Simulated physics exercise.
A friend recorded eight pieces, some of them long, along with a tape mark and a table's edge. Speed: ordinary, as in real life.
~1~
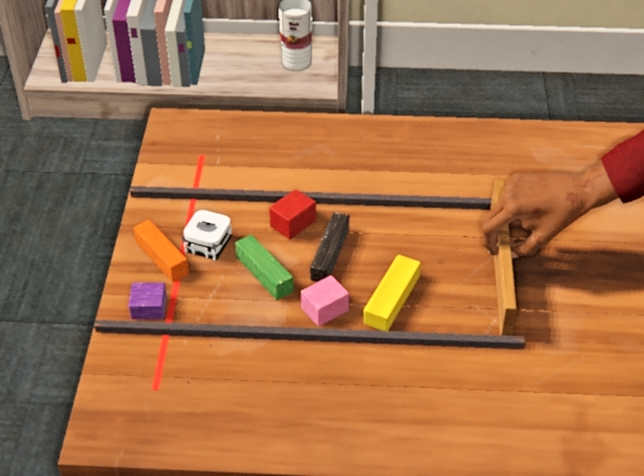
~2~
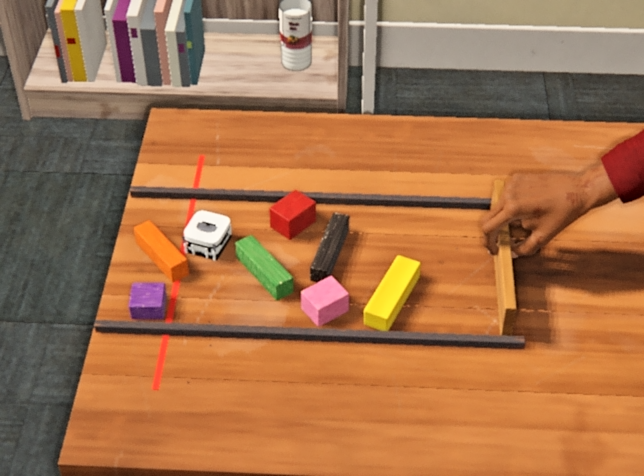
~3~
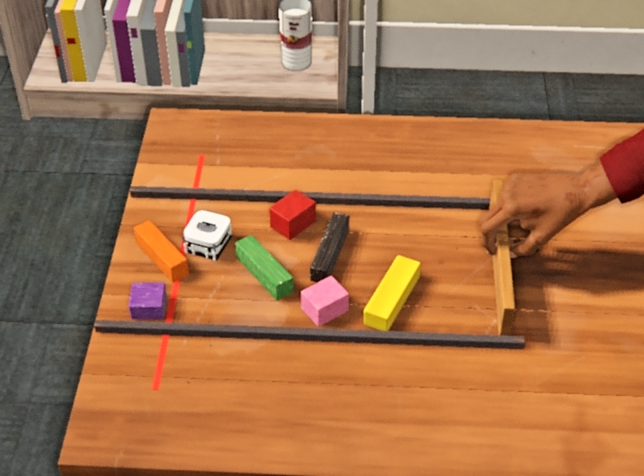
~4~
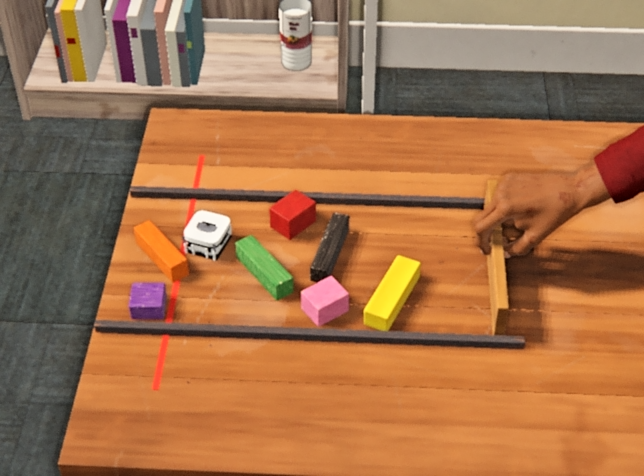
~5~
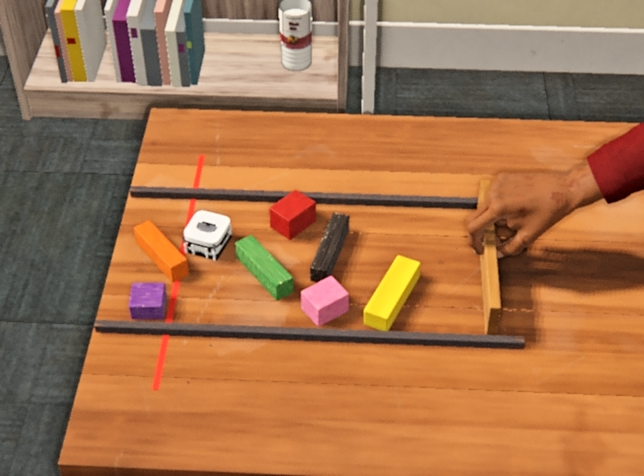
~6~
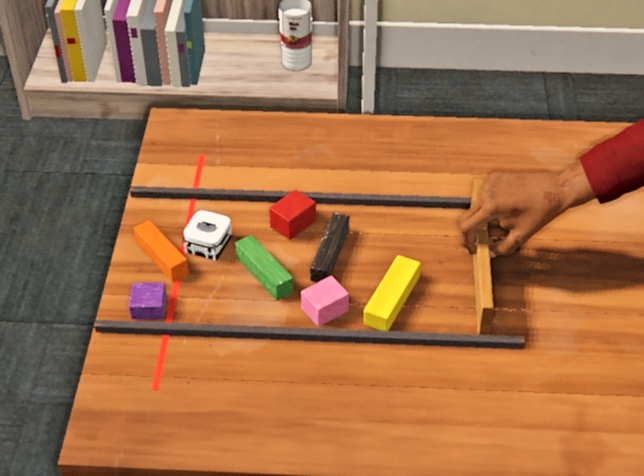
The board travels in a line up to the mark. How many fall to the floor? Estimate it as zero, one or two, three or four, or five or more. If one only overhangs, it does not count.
Estimate: One or two fall off.
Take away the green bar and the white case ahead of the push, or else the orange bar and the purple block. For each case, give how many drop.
You'd see 1 fallen, and 0 in the other try.
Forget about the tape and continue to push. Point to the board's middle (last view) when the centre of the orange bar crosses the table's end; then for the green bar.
At (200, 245) for the orange bar; at (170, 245) for the green bar.
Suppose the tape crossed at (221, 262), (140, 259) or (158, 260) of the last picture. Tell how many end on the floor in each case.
Going through each try, you'd get 0, 6 and 4.
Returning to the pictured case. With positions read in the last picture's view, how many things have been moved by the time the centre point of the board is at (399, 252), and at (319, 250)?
At the one place 1, at the other 5.
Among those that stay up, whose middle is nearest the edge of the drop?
Foremost: The white case.
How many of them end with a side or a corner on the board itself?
Count recorded: 2.
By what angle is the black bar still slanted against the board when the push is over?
About 20°.
Early on, none off yet; purple block at rest near (148, 301); orange bar at rest near (161, 251); white case at rest near (208, 235).
Finally, the number that fall off is one or two; lost, orange bar and purple block.
